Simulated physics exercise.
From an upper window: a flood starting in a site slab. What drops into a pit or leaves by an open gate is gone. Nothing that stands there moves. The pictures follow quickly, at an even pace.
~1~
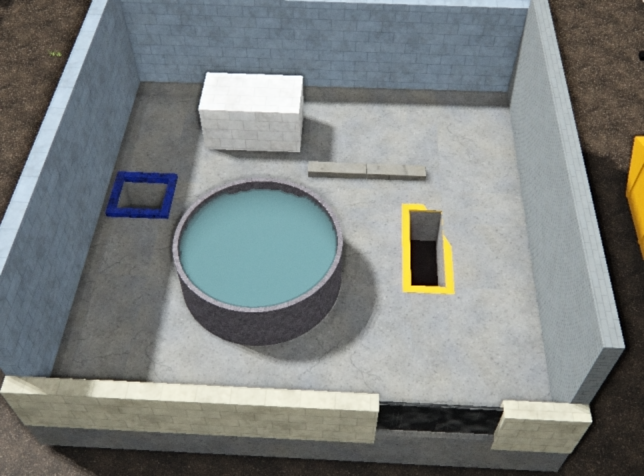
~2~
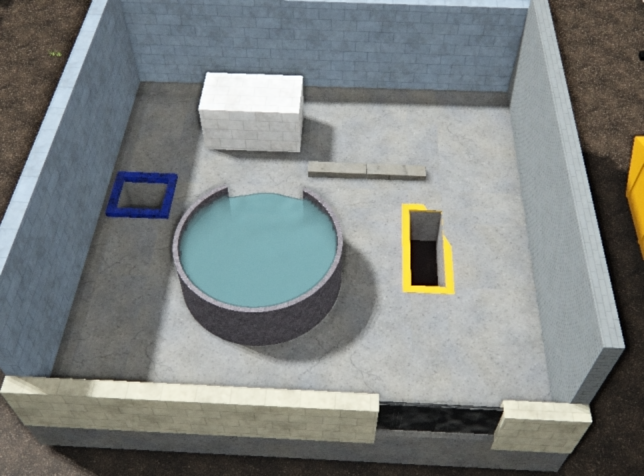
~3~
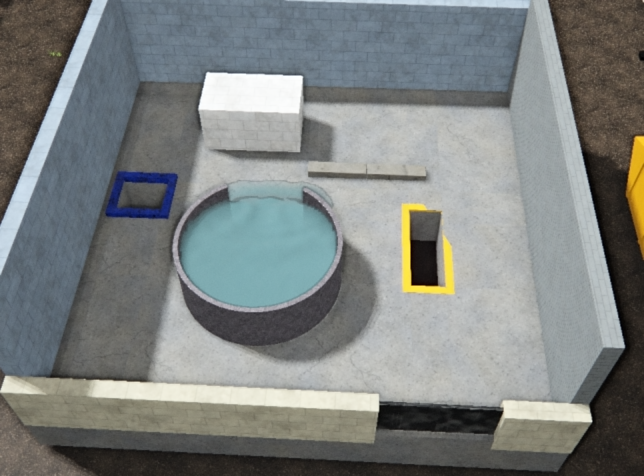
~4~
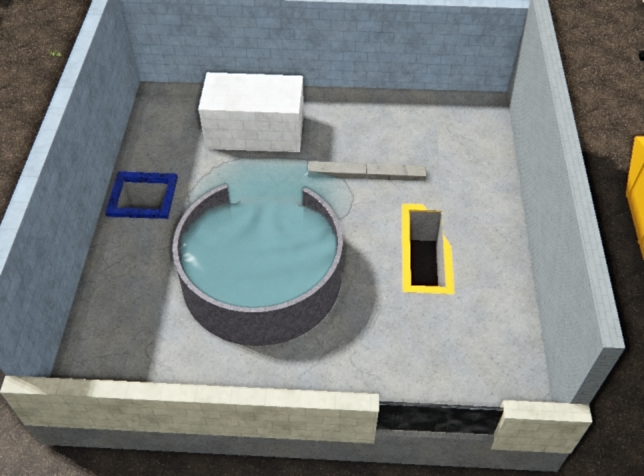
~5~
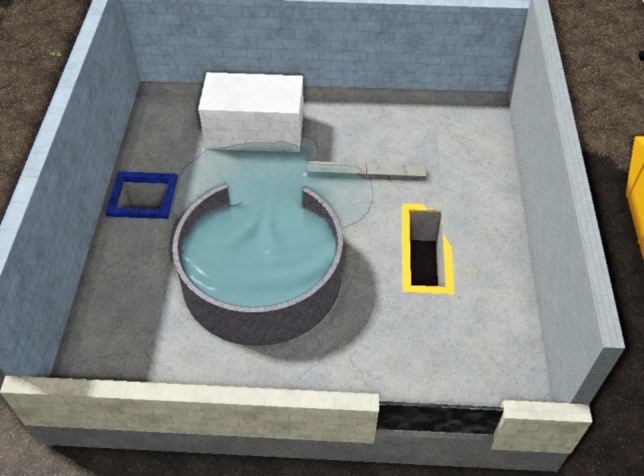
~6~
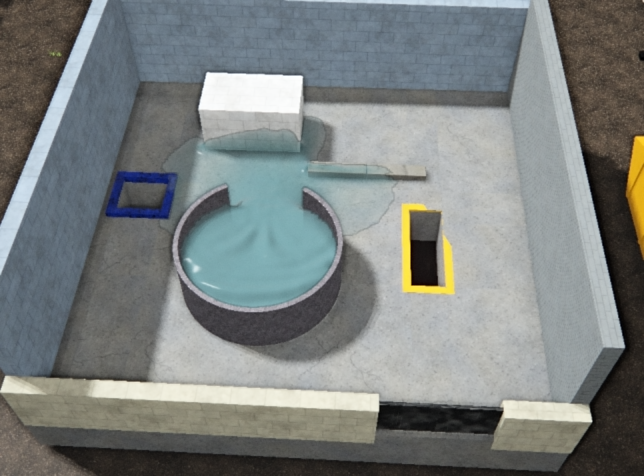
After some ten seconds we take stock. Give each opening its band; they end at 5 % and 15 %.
In the end: The gate takes under 5 %; the yellow pit takes from 5 to 15 %; the blue pit takes from 5 to 15 %.
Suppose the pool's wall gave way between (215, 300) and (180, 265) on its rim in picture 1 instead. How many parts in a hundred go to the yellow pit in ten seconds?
Parts in a hundred: Yellow 6.
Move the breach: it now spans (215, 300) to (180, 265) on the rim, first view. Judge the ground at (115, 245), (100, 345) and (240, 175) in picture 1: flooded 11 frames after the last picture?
As listed: Wet, under water, dry.
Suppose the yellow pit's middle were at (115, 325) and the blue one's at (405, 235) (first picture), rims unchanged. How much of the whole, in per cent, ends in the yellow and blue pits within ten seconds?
Roughly, in per cent: Yellow 14, blue 0.
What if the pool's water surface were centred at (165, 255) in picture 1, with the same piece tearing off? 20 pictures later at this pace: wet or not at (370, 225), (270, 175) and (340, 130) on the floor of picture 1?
In turn: Wet, flooded, wet.
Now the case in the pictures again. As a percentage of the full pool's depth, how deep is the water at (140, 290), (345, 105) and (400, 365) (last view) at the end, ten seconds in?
About 4, 12 and 6 per cent.
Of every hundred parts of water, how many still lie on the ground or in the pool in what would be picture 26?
I make it 96 per cent.
A moment on, water covers 30 % of the floor; the gate 0 %, the yellow pit 0 %, the blue pit 0 %.
Next, water covers 40 % of the floor; the gate 0 %, the yellow pit 1 %, the blue pit 1 %.
Then, water covers 65 % of the floor; the gate 0 %, the yellow pit 1 %, the blue pit 3 %.
Later, water covers 80 % of the floor; the gate 0 %, the yellow pit 6 %, the blue pit 6 %.
In the end, water covers 95 % of the floor; the gate 0 %, the yellow pit 12 %, the blue pit 7 %.
